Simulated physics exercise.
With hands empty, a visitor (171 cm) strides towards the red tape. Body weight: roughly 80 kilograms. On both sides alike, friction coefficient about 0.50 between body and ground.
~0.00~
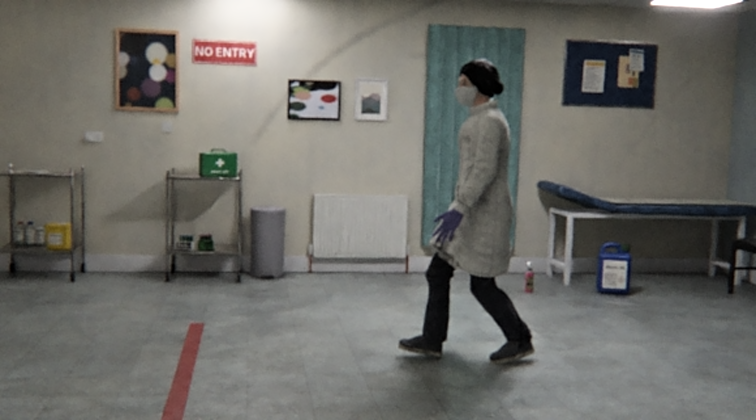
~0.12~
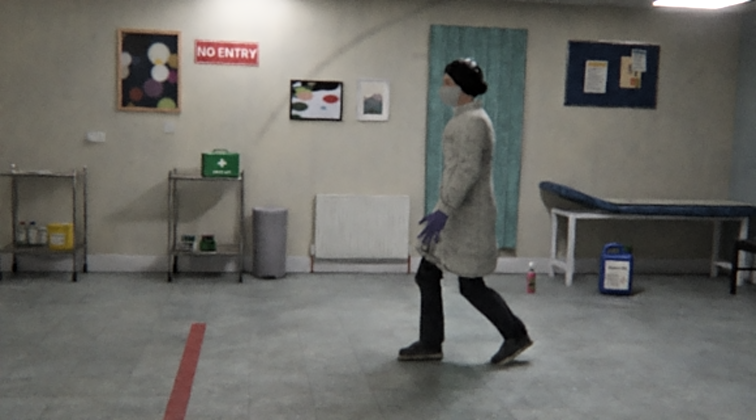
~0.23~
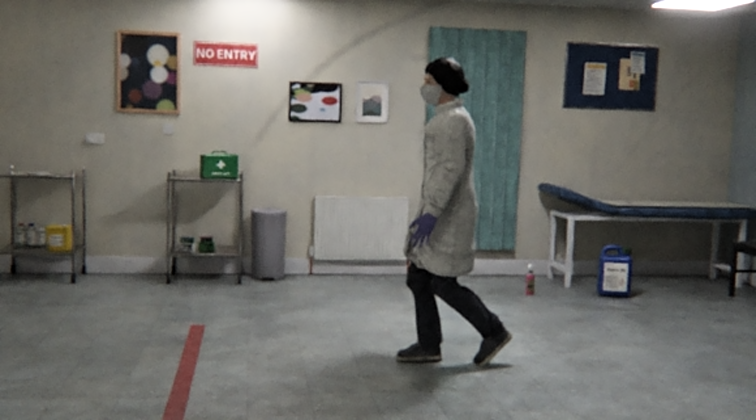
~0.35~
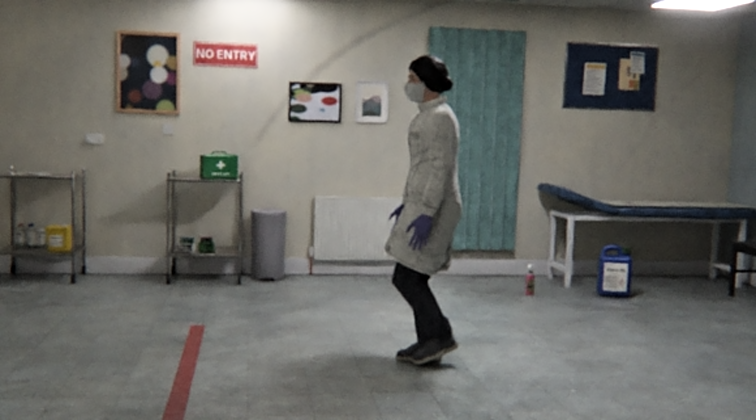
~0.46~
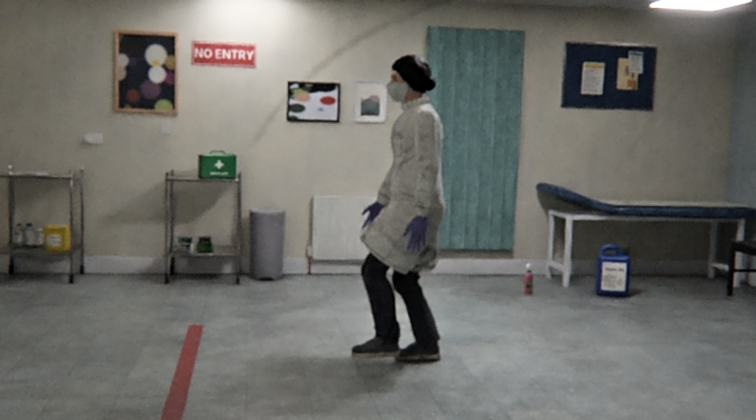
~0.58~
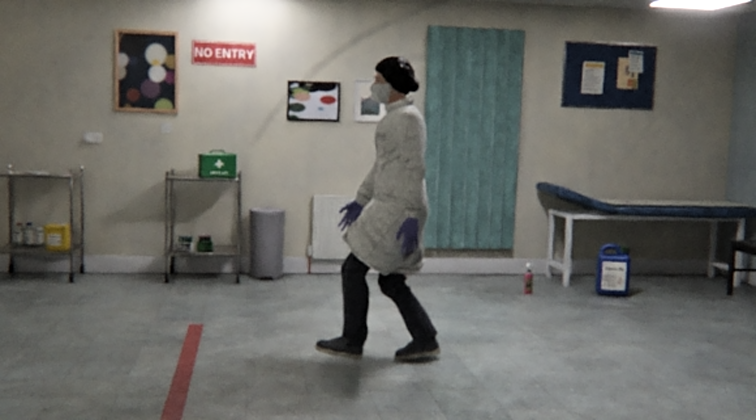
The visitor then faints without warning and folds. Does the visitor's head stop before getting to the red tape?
Yes, the visitor's head will halt before the red tape.
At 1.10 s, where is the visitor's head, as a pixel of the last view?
Near pixel (282, 249).
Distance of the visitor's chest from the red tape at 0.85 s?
Position: About 90 cm short.
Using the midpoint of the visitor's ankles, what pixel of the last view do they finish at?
Close to pixel (387, 365).
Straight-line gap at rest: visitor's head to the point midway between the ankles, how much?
Head to ankle midpoint comes to around 90 cm.
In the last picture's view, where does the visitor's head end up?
(228, 379).
After 0.85 s the visitor's head is 88 cm short of the red tape, near (353, 144) in the last picture's view; the visitor's chest 92 cm short of the red tape.
After 1.10 s the visitor's head is 50 cm short of the red tape, near (282, 249) in the last picture's view.
After 1.40 s the visitor's head is 38 cm short of the red tape, near (258, 337) in the last picture's view; the visitor's chest 55 cm short of the red tape.
When all is still (2.5 s), visitor's hips stop short of the red tape; visitor's head stops short of the red tape; visitor's chest stops short of the red tape.
